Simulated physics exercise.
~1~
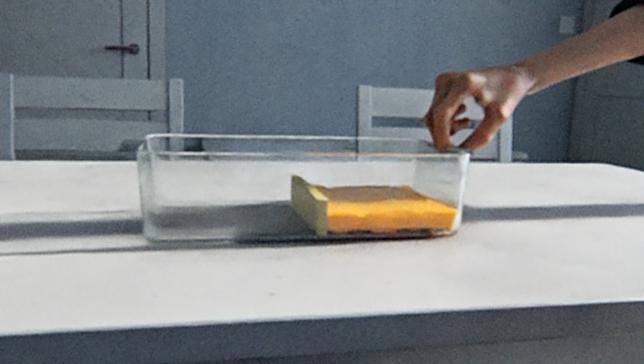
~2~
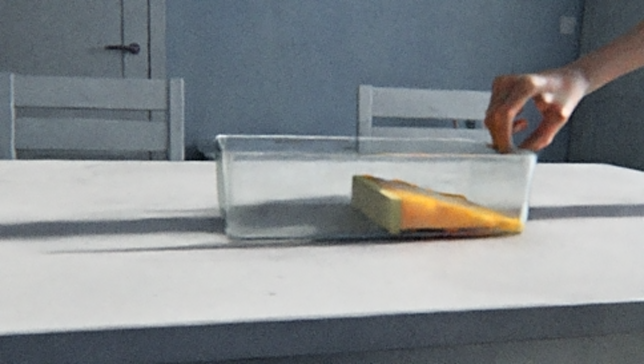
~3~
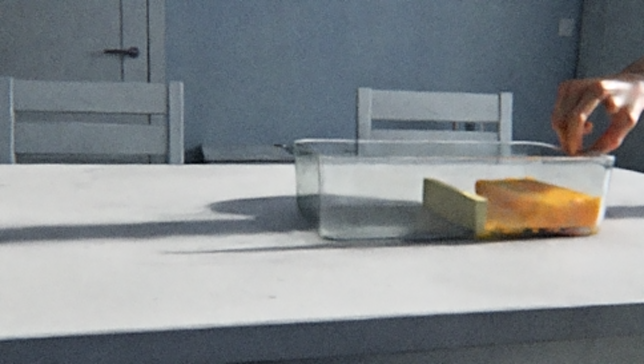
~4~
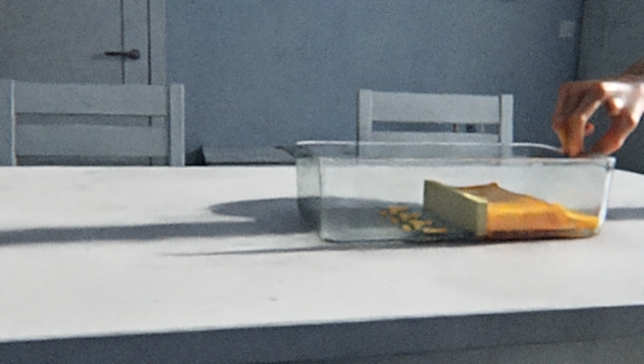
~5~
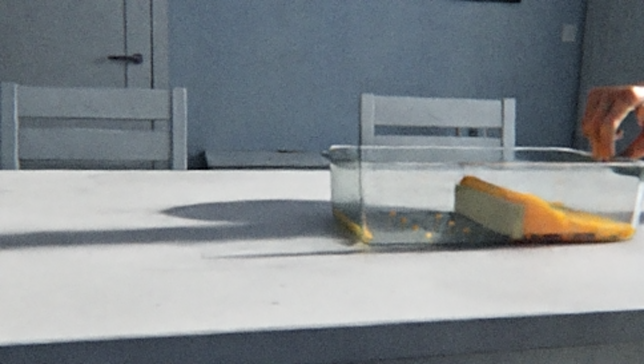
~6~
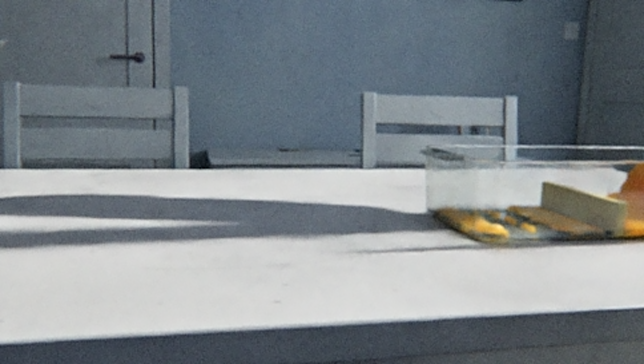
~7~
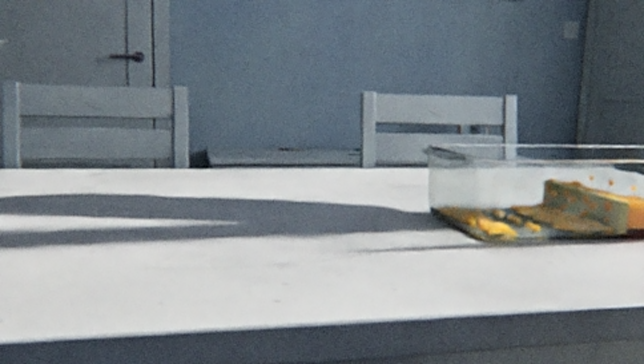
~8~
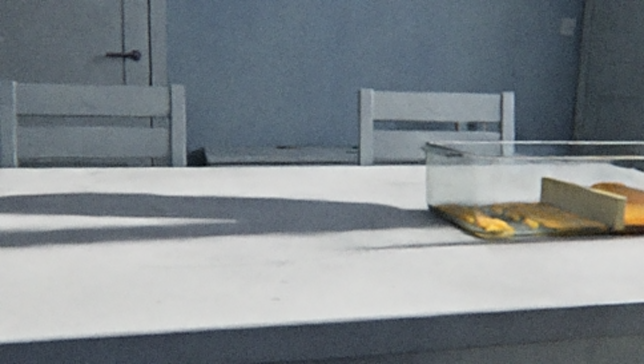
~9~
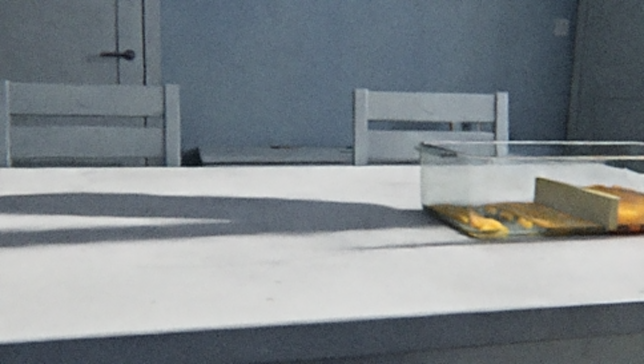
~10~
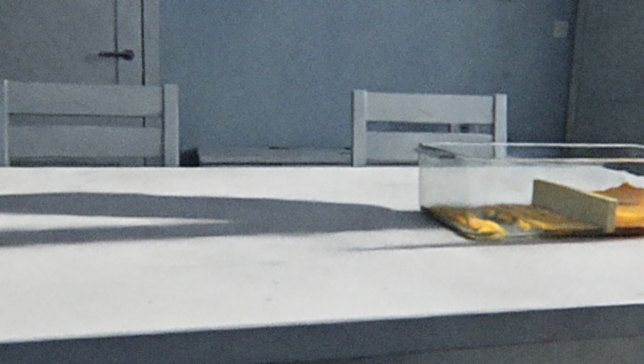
On a white table, a hand pulling a divided glass tub rightwards in two goes, orange juice slopping into the left side.
